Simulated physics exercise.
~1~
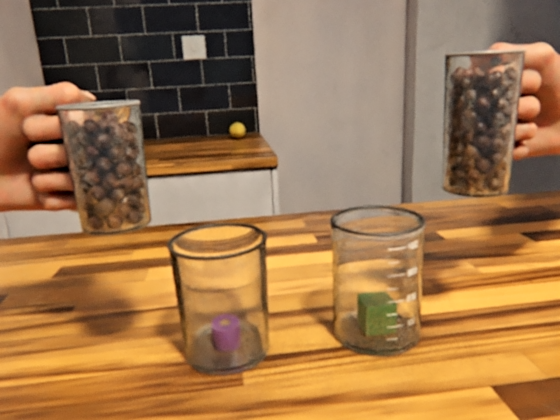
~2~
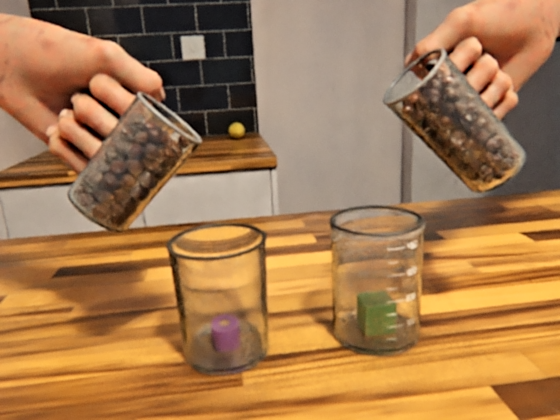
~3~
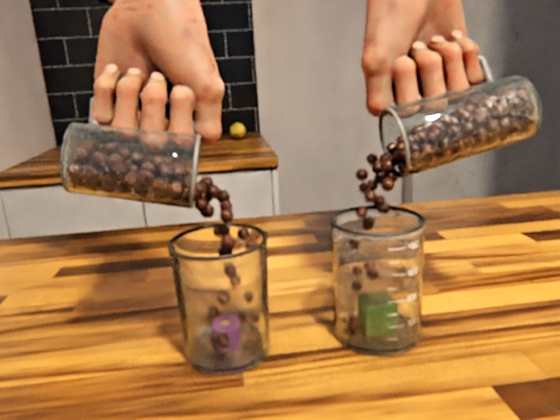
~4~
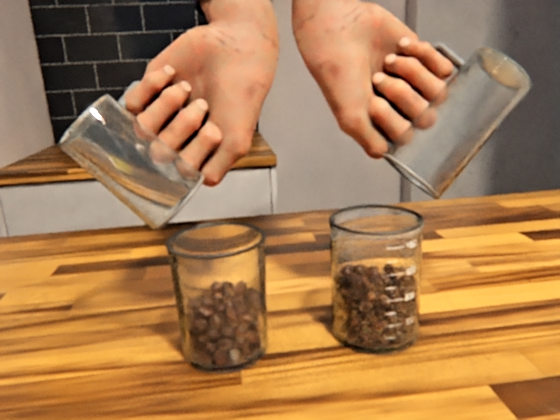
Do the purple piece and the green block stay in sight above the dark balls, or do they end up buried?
Both end up buried, with the dark balls covering the purple piece in the left glass and the green block in the right beaker.
